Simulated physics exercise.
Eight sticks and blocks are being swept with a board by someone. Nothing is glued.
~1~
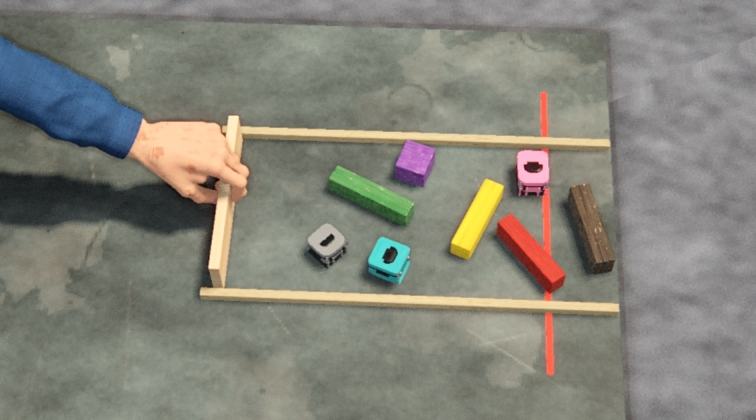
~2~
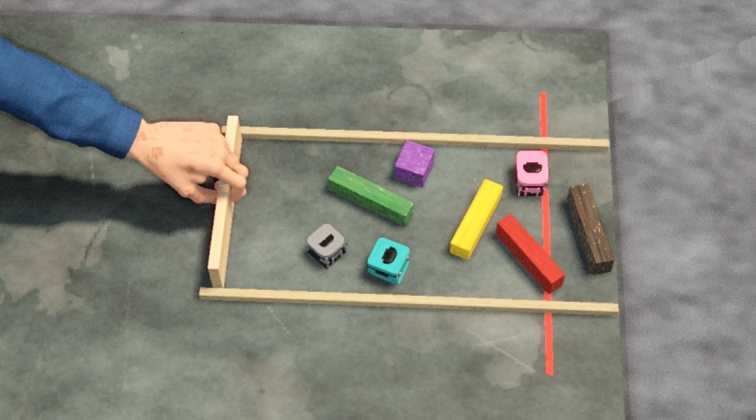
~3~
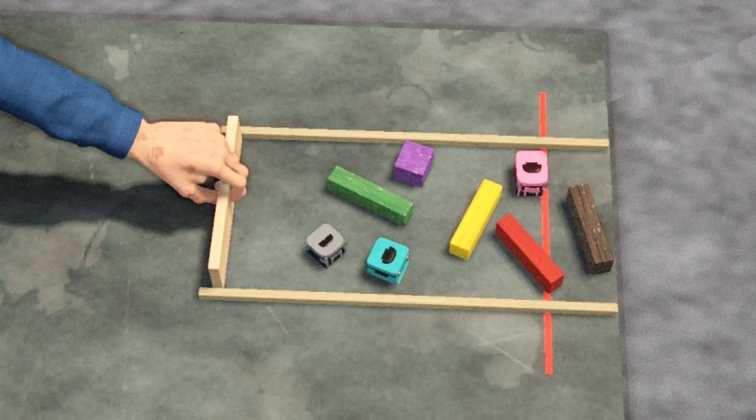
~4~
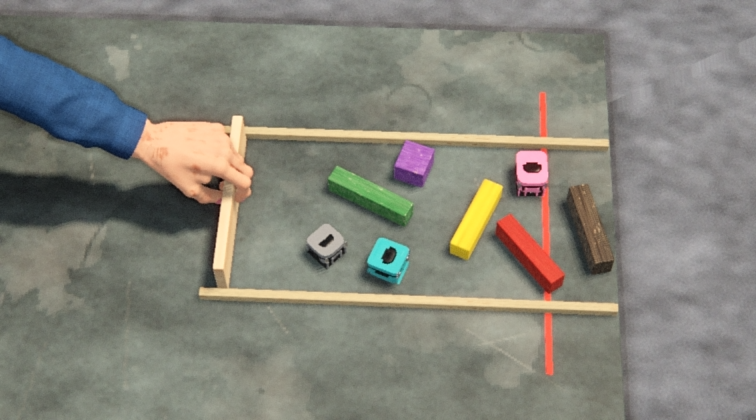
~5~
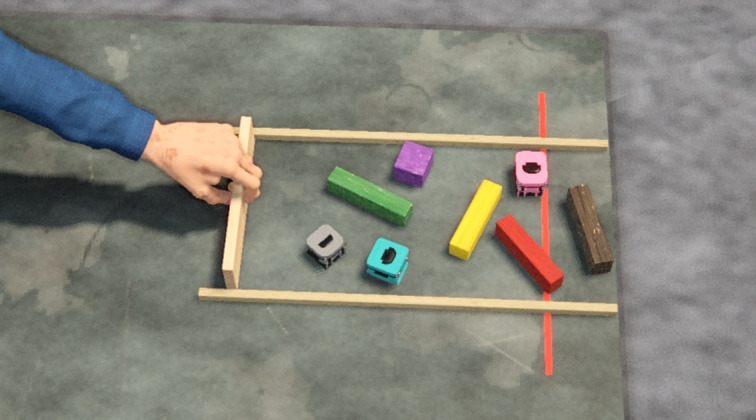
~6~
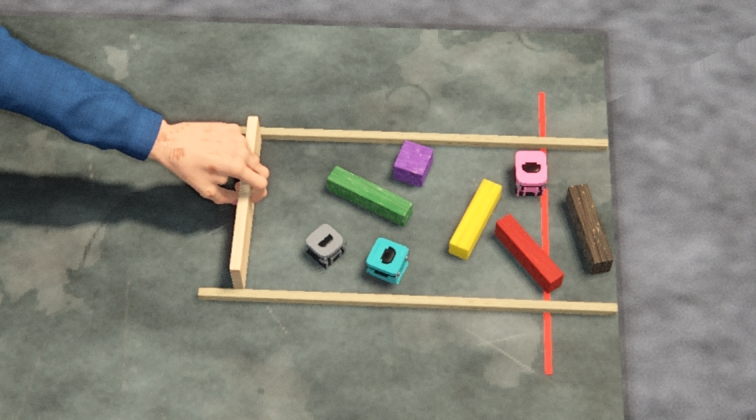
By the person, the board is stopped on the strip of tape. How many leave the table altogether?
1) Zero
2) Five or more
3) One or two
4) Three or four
3, one or two.
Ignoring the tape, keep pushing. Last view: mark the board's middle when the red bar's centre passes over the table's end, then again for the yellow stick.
For the red bar, about (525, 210); for the yellow stick, about (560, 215).
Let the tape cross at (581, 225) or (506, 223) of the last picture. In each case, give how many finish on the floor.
It comes to 4, then 0.
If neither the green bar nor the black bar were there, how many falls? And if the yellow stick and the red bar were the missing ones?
In the first try 0, in the other 0.
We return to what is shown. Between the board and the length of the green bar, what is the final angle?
It comes to around 20 degrees.
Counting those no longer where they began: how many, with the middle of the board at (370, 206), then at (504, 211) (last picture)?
At the one place 3, at the other 8.
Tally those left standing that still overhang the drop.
Answer: 2.
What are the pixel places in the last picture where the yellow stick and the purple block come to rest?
Yellow stick: About (597, 223); purple block: About (560, 161).
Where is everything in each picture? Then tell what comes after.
Black bar (591, 229); pink case (532, 174); red bar (530, 253); board (226, 201); tape (547, 224), in the first frame.
Pink case (531, 174); yellow stick (477, 219), in the second frame.
Red bar (529, 254); grey case (326, 246), in the third frame.
Black bar (590, 229); turquoise case (388, 262), in the fourth frame.
Pink case (530, 174); green bar (370, 197), in the fifth frame.
Black bar (589, 229); pink case (530, 174); red bar (529, 254); board (246, 202); tape (545, 224), in the sixth frame.
Soon after, none off yet; black bar at rest near (589, 229); pink case at rest near (530, 174); red bar at rest near (529, 254).
After that, none off yet; black bar at rest near (589, 229); pink case at rest near (530, 174); red bar displaced a little near (543, 253).
In the end, the number that fall off is one or two; gone, red bar and black bar.
